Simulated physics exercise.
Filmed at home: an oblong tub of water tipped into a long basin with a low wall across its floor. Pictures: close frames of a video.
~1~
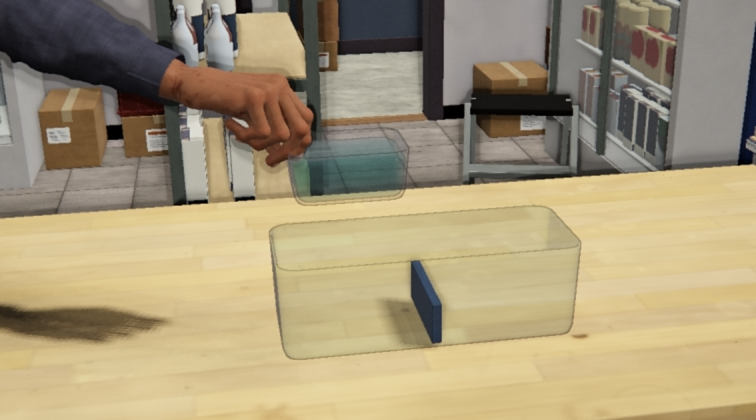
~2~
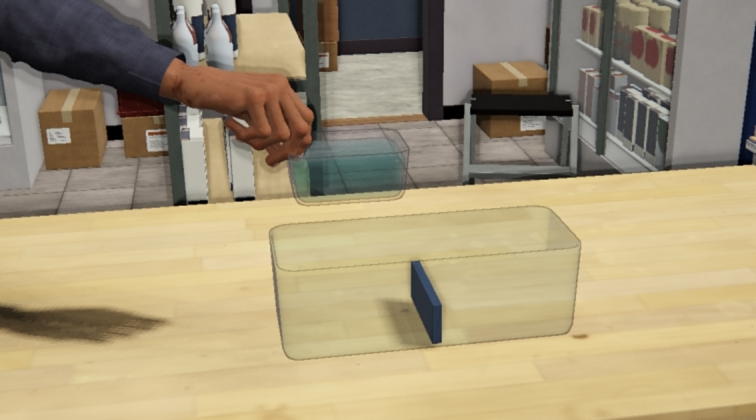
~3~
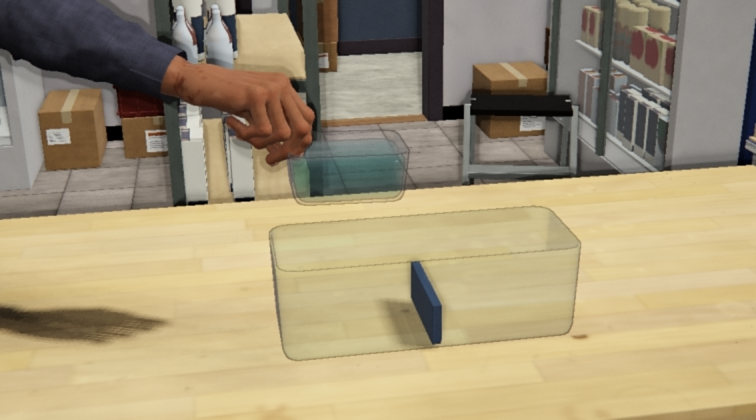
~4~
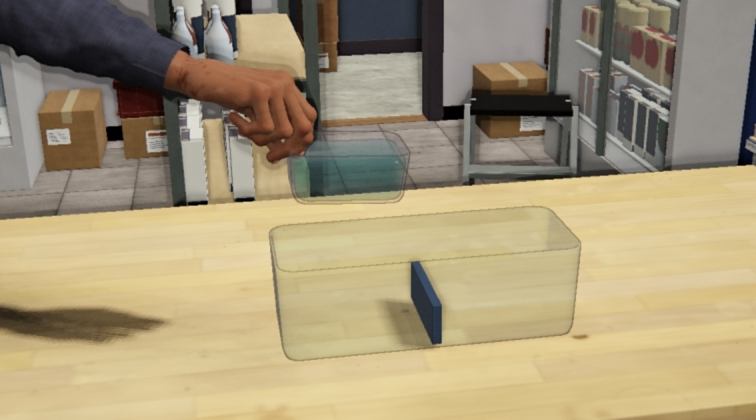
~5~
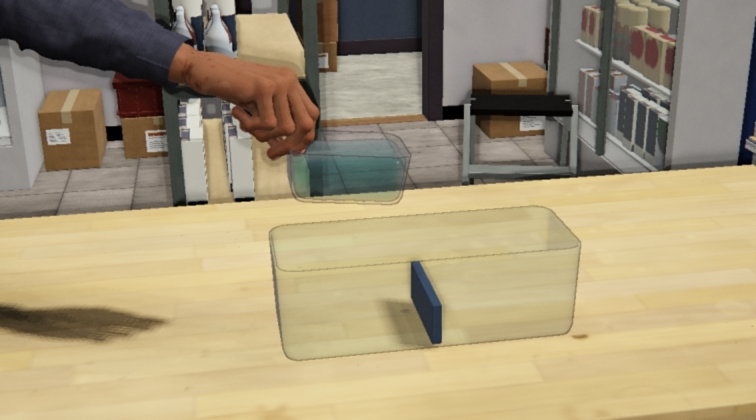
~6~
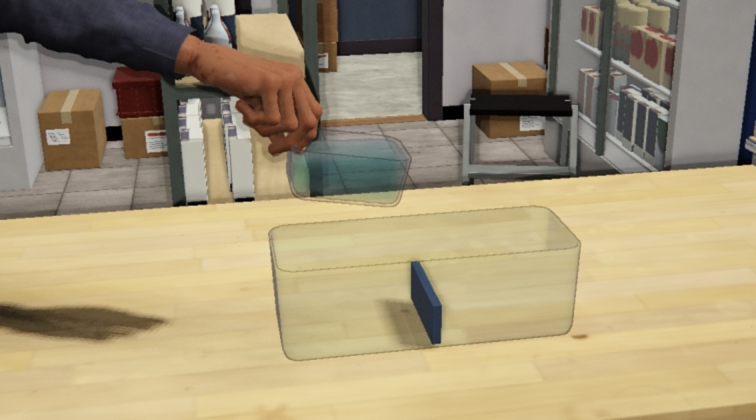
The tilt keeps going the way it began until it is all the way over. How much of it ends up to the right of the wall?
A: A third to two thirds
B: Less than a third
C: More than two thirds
(C) More than two thirds.
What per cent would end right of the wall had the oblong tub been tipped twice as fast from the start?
Estimate: Around 75 %.
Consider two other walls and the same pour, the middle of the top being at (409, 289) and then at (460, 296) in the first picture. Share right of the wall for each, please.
Note: Roughly 85 % in case one, 45 % in case two.
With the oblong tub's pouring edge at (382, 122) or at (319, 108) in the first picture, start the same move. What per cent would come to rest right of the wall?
Roughly 65 per cent, then roughly 0 per cent.
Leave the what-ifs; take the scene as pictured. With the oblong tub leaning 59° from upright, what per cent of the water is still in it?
My estimate is close to 40 percent remaining.
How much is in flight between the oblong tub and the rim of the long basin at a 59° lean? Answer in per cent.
Some 30 per cent, I'd say.
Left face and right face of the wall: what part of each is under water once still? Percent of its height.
The left comes to 10 % and the right to 40 %.
A moment on, the oblong tub is tipped part way and 41 per cent is still to pour, 2 is left of the wall and 29 right of it.
Next, the oblong tub is tipped on its side and 7 per cent is still to pour, 13 is left of the wall and 76 right of it.
Then the oblong tub is tipped right over and 0 per cent is still to pour, 23 is left of the wall and 76 right of it.
Later the oblong tub is tipped right over and 0 per cent is still to pour, 23 is left of the wall and 76 right of it.
At rest 23 per cent lies left of the wall, 76 right of it and 0 outside.
